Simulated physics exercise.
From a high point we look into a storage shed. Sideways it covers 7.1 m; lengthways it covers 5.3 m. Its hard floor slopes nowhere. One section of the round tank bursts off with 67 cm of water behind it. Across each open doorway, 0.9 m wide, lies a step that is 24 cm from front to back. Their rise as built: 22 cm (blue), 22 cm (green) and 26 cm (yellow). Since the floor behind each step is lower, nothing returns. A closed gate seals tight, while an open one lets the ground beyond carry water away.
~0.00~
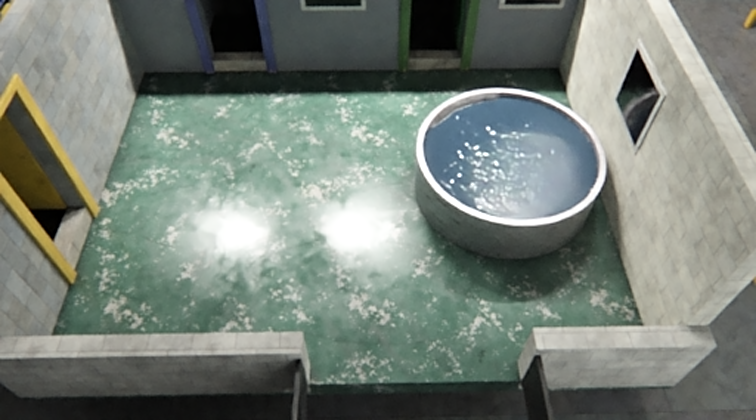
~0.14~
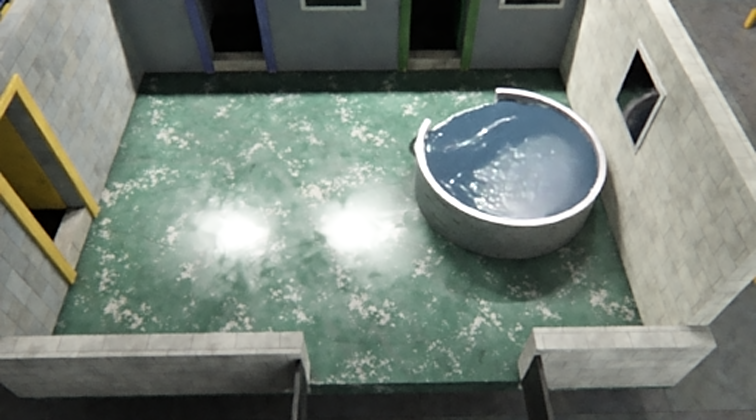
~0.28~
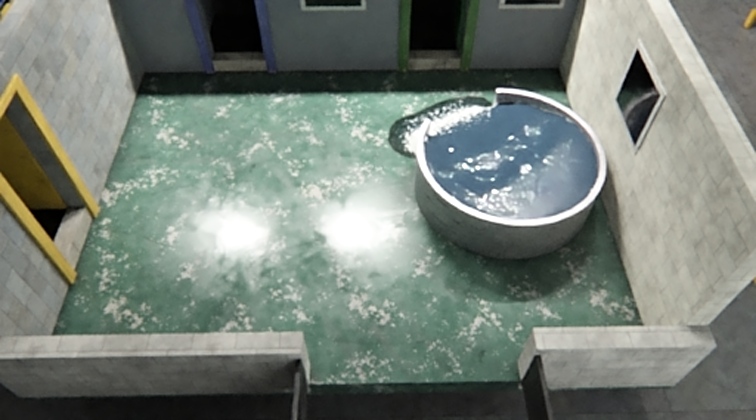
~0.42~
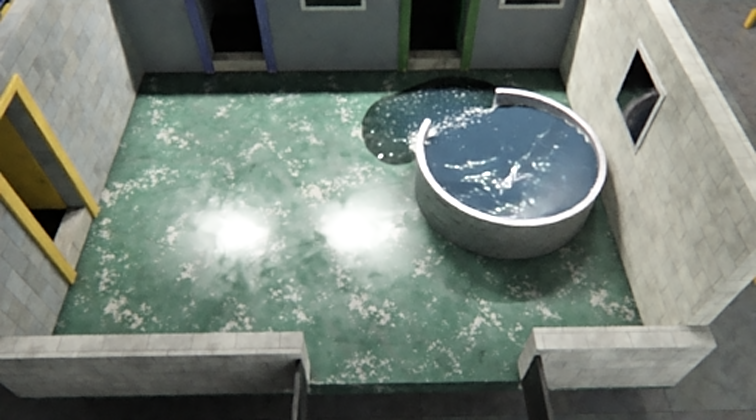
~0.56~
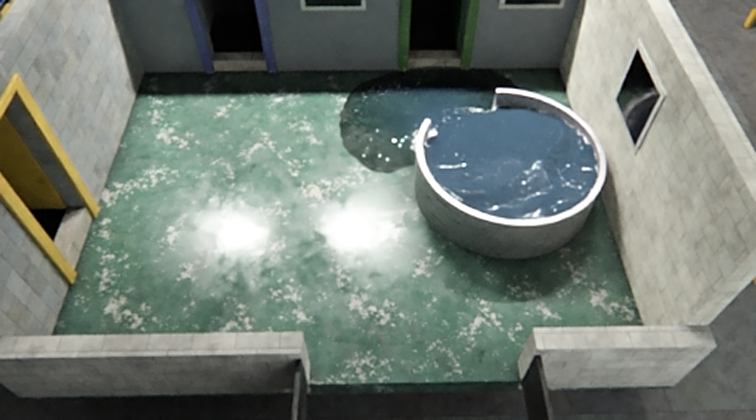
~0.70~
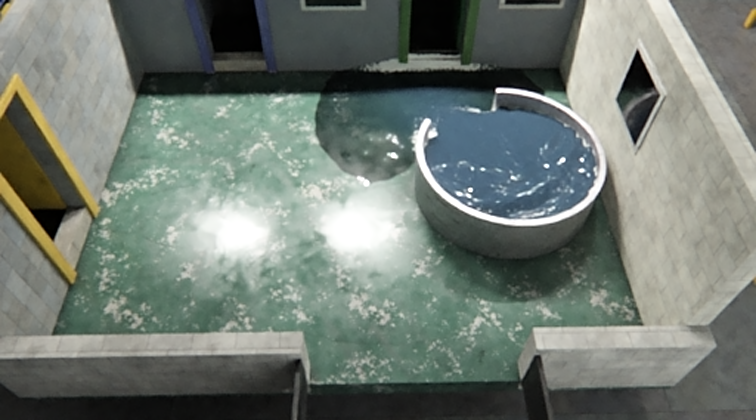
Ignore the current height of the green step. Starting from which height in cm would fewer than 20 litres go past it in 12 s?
From roughly 33 cm upwards.
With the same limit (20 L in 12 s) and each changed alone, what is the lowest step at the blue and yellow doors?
Some 8.5 cm for blue, some 6.5 cm for yellow.
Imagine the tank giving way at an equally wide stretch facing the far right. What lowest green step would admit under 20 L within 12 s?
That way, roughly 11.0 cm.
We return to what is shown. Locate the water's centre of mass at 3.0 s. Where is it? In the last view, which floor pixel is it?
Look at about (397, 137) in the last view.
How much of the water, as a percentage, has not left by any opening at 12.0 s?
What remains is some 90 per cent of the water.
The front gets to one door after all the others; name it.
Last: Yellow.
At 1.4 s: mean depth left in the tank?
Averaged depth comes out at about 45 cm.
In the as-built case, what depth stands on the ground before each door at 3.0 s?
In cm: Blue 11, green 26, yellow 1.
After 1.4 s water covers 25 % of the floor, deepest (40 cm) near (409, 72); 38 cm at the green door, 28 litres in over its 22 cm step.
After 3.0 s water covers 40 % of the floor, deepest (34 cm) near (153, 82); 26 cm at the green door, 122 litres in over its 22 cm step.
After 12.0 s water covers 100 % of the floor, deepest (14 cm) near (619, 266); 7 cm at the green door, 129 litres in over its 22 cm step.
At the green door as built, the water arrived by 0.6 s and peaked near 38 cm at 1.6 s.
With a step of 29.5 cm, 42 litres would have come in within the 12 s; with 40 cm, 1 litre. So under 20 litres takes about 33 cm.
